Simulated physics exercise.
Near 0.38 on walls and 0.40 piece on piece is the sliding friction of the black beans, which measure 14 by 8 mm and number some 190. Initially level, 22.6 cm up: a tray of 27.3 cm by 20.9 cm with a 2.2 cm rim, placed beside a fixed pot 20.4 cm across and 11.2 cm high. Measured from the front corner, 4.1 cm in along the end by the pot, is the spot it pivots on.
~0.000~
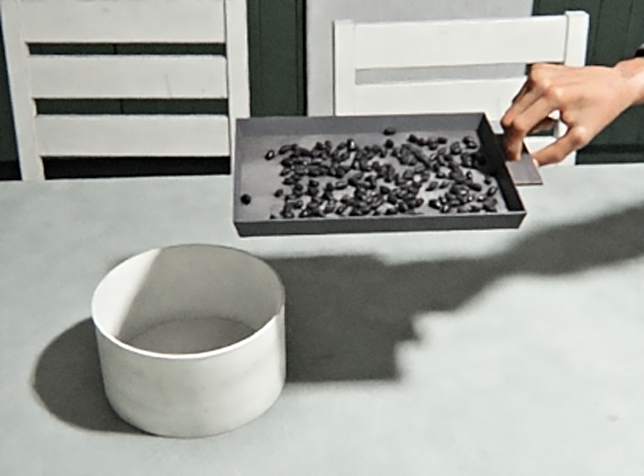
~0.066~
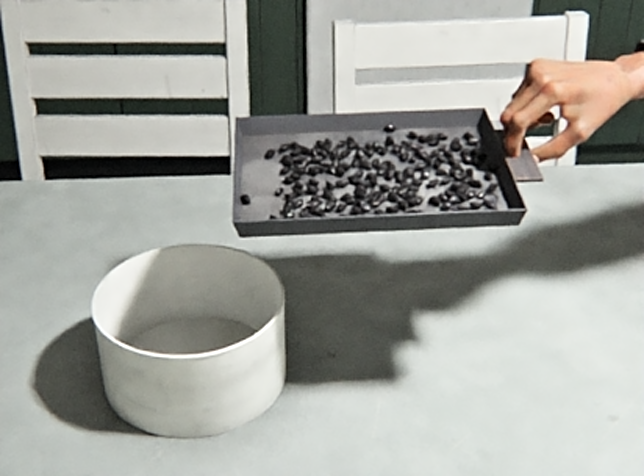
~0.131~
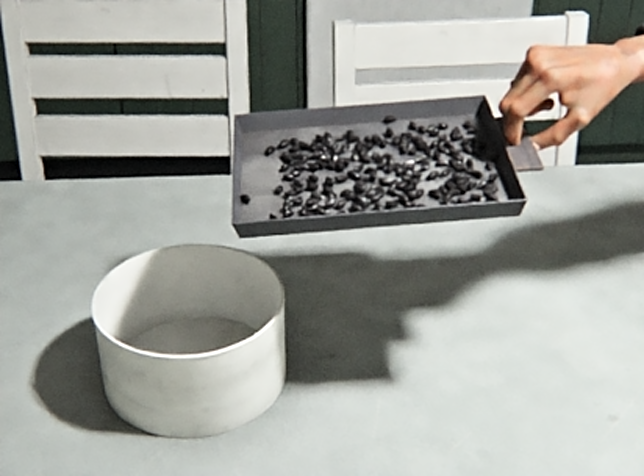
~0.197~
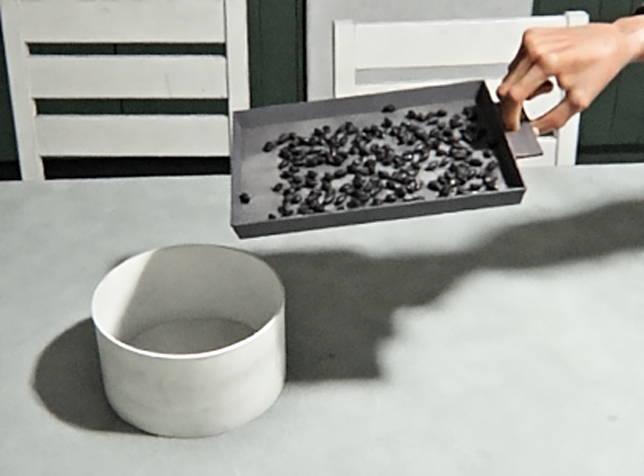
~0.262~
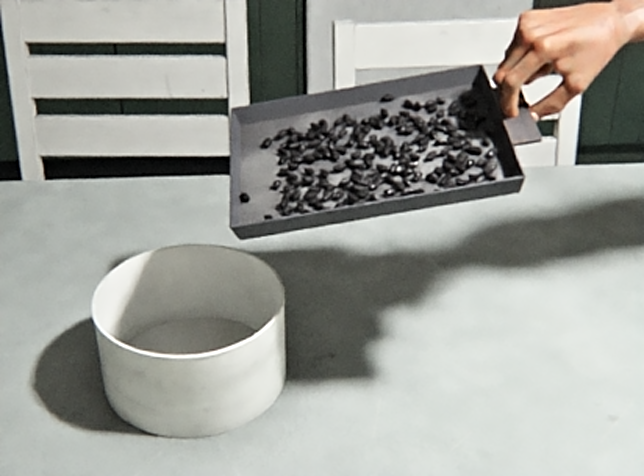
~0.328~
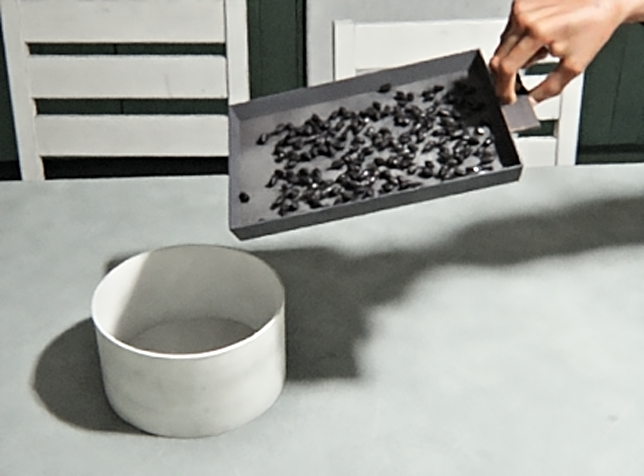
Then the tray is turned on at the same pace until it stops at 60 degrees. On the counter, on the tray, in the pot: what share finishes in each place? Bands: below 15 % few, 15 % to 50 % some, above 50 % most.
Result: Counter: Few, left on the tray: Most, pot: Some.
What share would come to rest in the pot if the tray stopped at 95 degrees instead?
Pot share: About 90 per cent.
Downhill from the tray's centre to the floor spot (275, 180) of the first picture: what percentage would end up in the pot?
Something like 10 per cent of the pieces.
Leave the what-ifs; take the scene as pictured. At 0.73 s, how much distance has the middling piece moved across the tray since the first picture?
7 cm.
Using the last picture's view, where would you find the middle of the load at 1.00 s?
Near pixel (254, 188).
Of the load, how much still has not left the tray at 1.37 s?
Of the load, some 80 percent.
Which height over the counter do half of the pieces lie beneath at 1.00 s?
Roughly 26 cm above the counter.
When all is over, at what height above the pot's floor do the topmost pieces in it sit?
Measured height: Approx. 1.0 cm.
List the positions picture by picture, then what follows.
Tray tilt 0 degrees, front corners at (239, 218) and (520, 210); middle of the pieces at (390, 178); pot at (189, 296), in the first frame.
Tray tilt 1 degrees, front corners at (239, 218) and (520, 206); middle of the pieces at (390, 175), in the second frame.
Tray tilt 4 degrees, front corners at (238, 220) and (520, 197), lowest corner left front; middle of the pieces at (390, 169), in the third frame.
Tray tilt 7 degrees, front corners at (237, 221) and (520, 185), lowest corner left front; middle of the pieces at (389, 160), in the fourth frame.
Tray tilt 11 degrees, front corners at (236, 223) and (518, 174), lowest corner left front; middle of the pieces at (387, 152), in the fifth frame.
Tray tilt 15 degrees, front corners at (235, 224) and (516, 163), lowest corner left front; middle of the pieces at (384, 144); pot at (189, 296). The tray's pace is about 55 degrees a second, in the sixth frame.
Then, at 0.73 s, tilt 36 degrees; the tray holds 100 %, the pot 0 %.
Then, at 1.00 s, tilt 51 degrees; the tray holds 100 %, the pot 0 %.
Then, at 1.37 s, tilt 60 degrees; the tray holds 80 %, the pot 10 %.
In the end, at 2.9 s, counter 5 %, tray 70 %, pot 25 %.
